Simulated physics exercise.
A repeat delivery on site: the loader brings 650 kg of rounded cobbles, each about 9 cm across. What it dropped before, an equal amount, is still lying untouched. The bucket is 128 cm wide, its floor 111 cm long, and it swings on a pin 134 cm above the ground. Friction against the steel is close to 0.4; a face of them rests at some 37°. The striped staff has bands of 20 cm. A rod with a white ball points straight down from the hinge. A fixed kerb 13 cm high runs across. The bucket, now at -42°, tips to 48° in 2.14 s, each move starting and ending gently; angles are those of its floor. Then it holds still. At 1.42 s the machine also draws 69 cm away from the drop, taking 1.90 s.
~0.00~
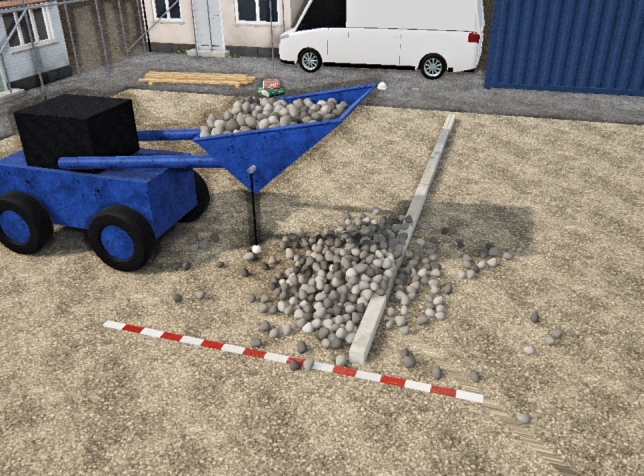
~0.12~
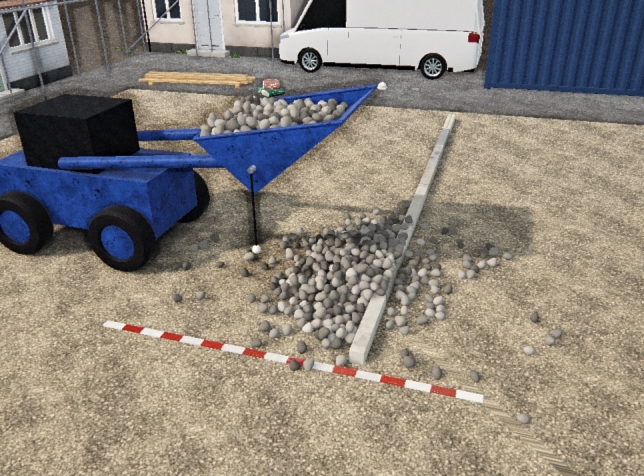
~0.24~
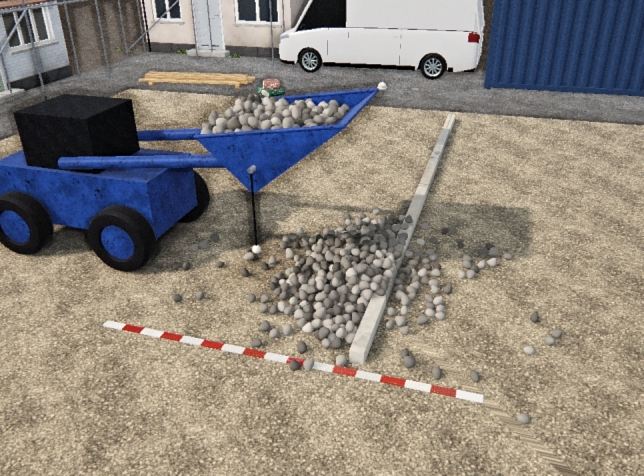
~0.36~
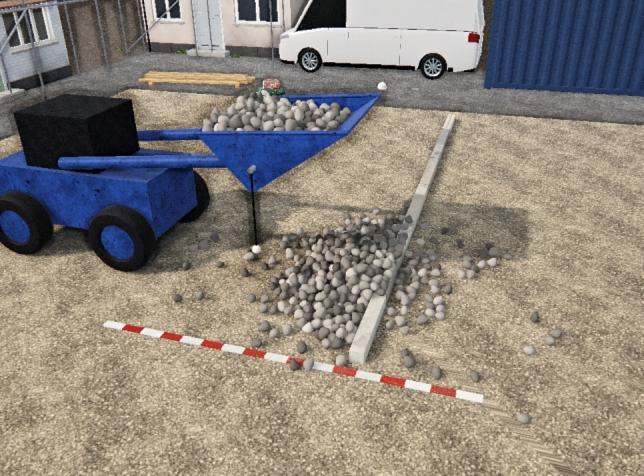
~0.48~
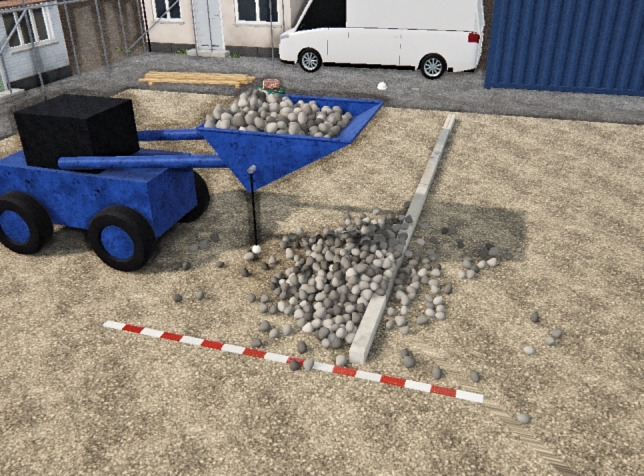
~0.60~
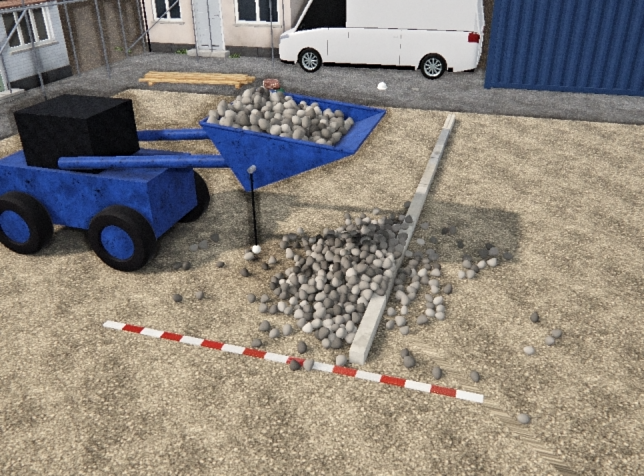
A sandy yard lies before pale buildings, seen from above by a still camera. On the left stands a blue loader with a black box and a bucket of grey cobbles; a loose cobble heap lies against a pale kerb, near a red-and-white staff, with a white van and blue container behind. The bucket slowly tilts forward, its right lip lowering as the cobbles inside shift slightly, while the heap stays still.
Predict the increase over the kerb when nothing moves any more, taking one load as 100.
Some 23 per cent is added.
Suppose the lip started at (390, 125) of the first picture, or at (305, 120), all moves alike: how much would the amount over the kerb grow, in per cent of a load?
About 65 and 0 per cent.
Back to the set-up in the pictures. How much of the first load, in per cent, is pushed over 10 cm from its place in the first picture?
Roughly 20 per cent of them.
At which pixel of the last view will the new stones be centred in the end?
Around (348, 257).
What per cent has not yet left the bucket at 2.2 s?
It holds some 5 per cent.
After 1.6 s the floor is at 34°; in per cent of one load, 92 in the bucket, 96 on this side of the kerb, 12 over the kerb; the foremost stones are at (521, 309).
After 2.2 s the floor is at 48°; in per cent of one load, 5 in the bucket, 167 on this side of the kerb, 28 over the kerb; the foremost stones are at (521, 309).
After 3.8 s the floor is at 48°; in per cent of one load, 0 in the bucket, 165 on this side of the kerb, 35 over the kerb; the foremost stones are at (536, 334).
After 6.5 s the floor is at 48°; in per cent of one load, 0 in the bucket, 165 on this side of the kerb, 35 over the kerb; the foremost stones are at (536, 334). Net gain over the kerb, 23.
